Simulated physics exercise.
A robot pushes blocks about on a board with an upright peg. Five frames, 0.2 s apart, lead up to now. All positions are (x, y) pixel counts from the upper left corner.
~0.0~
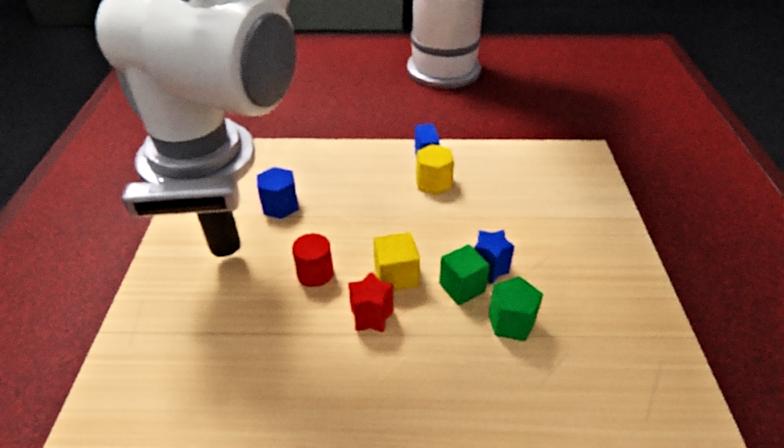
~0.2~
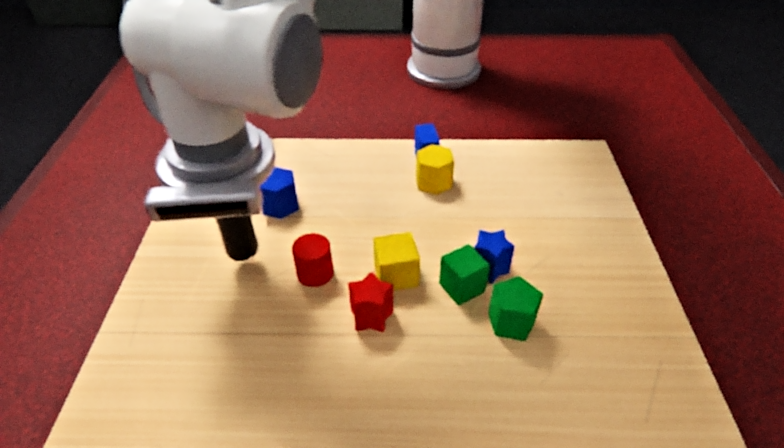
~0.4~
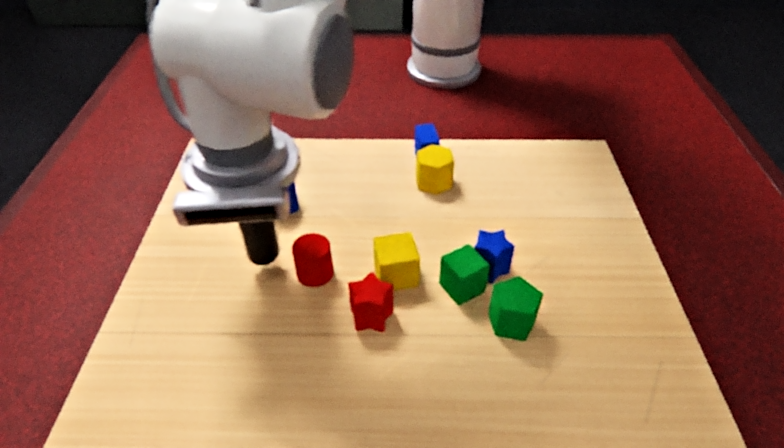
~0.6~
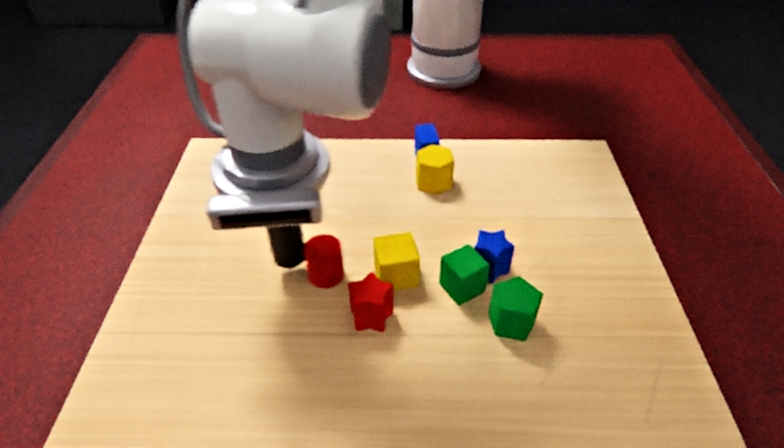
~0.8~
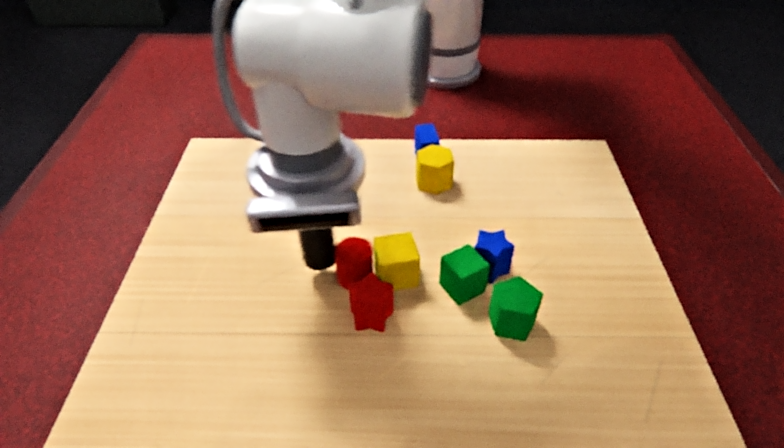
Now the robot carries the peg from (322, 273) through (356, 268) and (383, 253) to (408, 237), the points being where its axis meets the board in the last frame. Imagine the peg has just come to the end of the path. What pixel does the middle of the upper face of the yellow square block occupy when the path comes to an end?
In the picture, it is at (454, 254).
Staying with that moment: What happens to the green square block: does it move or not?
The push reaches it.
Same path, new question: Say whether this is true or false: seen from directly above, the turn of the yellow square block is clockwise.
That claim is true.
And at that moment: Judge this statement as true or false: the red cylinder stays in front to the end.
The claim does not hold.
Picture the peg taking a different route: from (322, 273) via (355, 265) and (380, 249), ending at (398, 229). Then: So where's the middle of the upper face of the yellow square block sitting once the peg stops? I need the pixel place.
It should be at about (442, 252).
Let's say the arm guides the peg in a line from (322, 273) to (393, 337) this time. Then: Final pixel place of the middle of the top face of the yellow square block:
I'd guess (424, 243).
The first path, step by step. One third of the way, peg at (355, 254); red cylinder at (390, 245); yellow square block at (429, 248), turned 20° clockwise; green square block at (474, 262).
Two thirds of the way, peg at (383, 239); red cylinder at (414, 236); yellow square block at (448, 253), turned 45° clockwise; green square block at (484, 266), turned 25° anticlockwise.
At the end, peg at (408, 223); red cylinder at (431, 228); yellow square block at (454, 254), turned 50° clockwise; green square block at (489, 270), turned 20° anticlockwise; green five-sided block at (522, 298).
